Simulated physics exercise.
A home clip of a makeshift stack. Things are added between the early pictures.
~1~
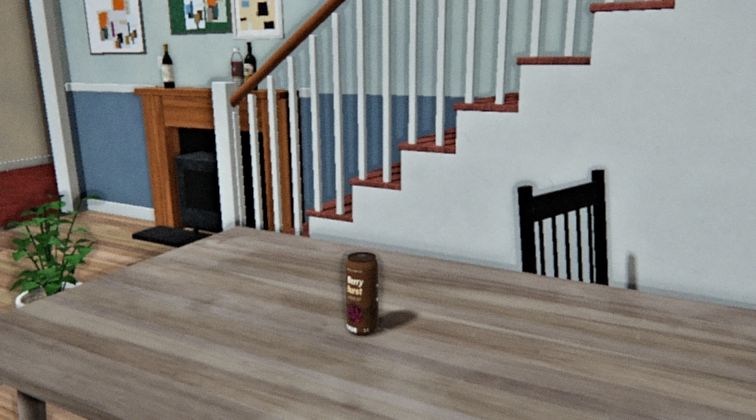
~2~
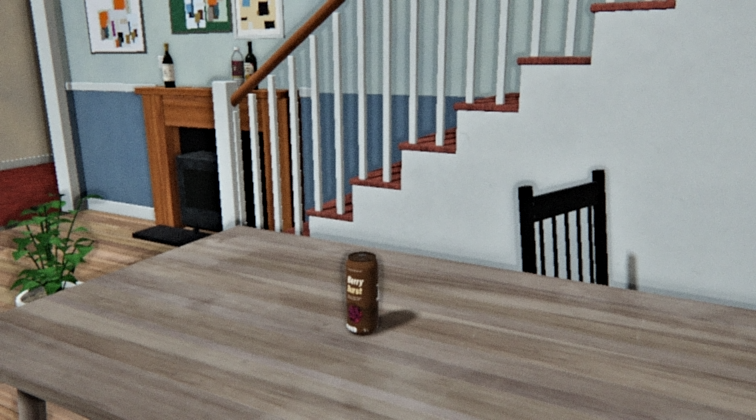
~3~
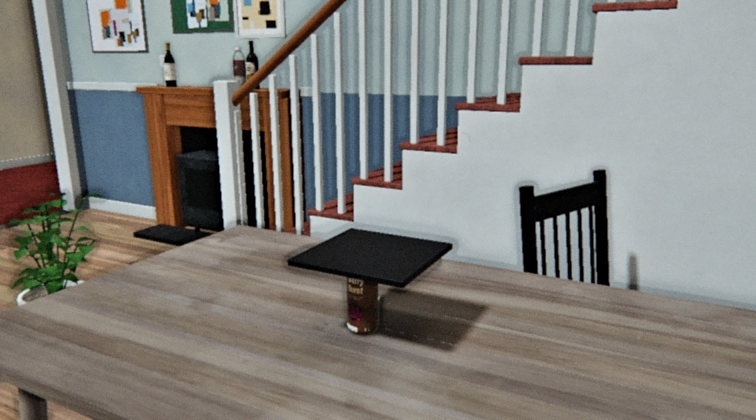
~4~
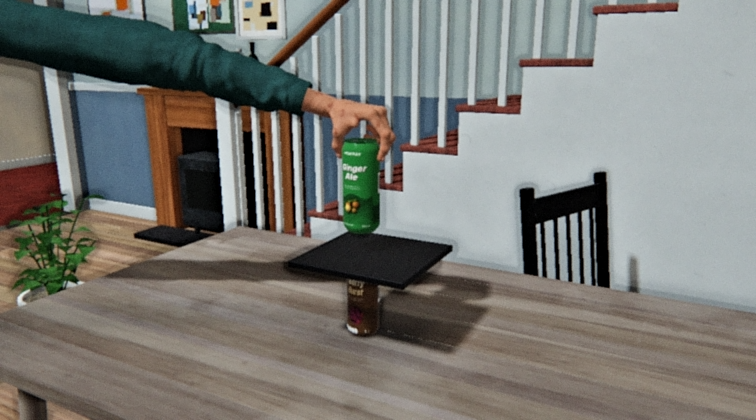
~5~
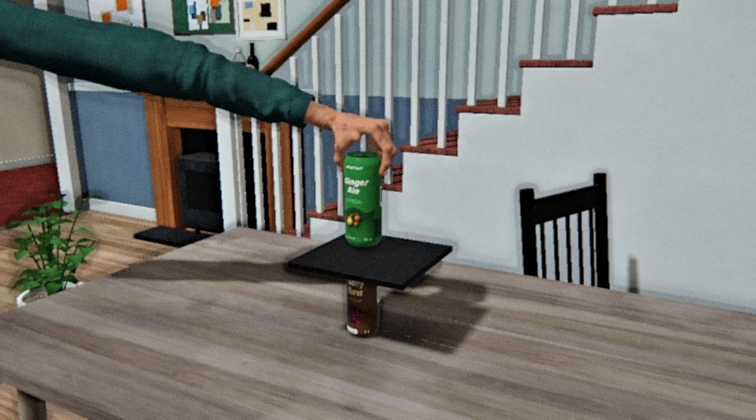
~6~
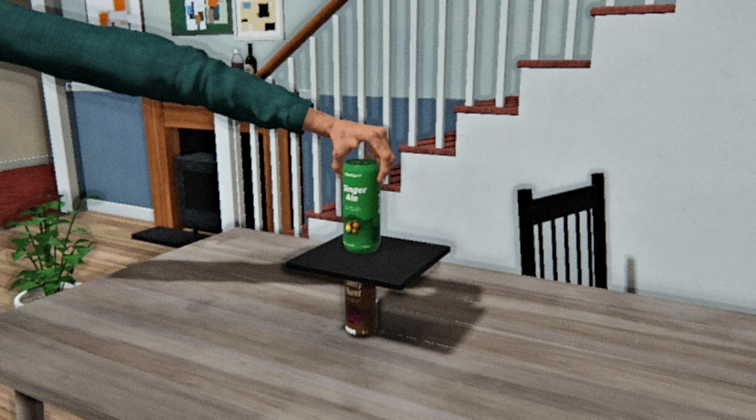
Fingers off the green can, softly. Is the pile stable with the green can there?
It holds.
Then, 0.20 s later than the last frame, all is still.
Then, 0.60 s later than the last frame, green can resting near (362, 207).
When it is over, all 3 as before. End places, in pixels of the last picture, green can near (362, 207). The stack stays up.
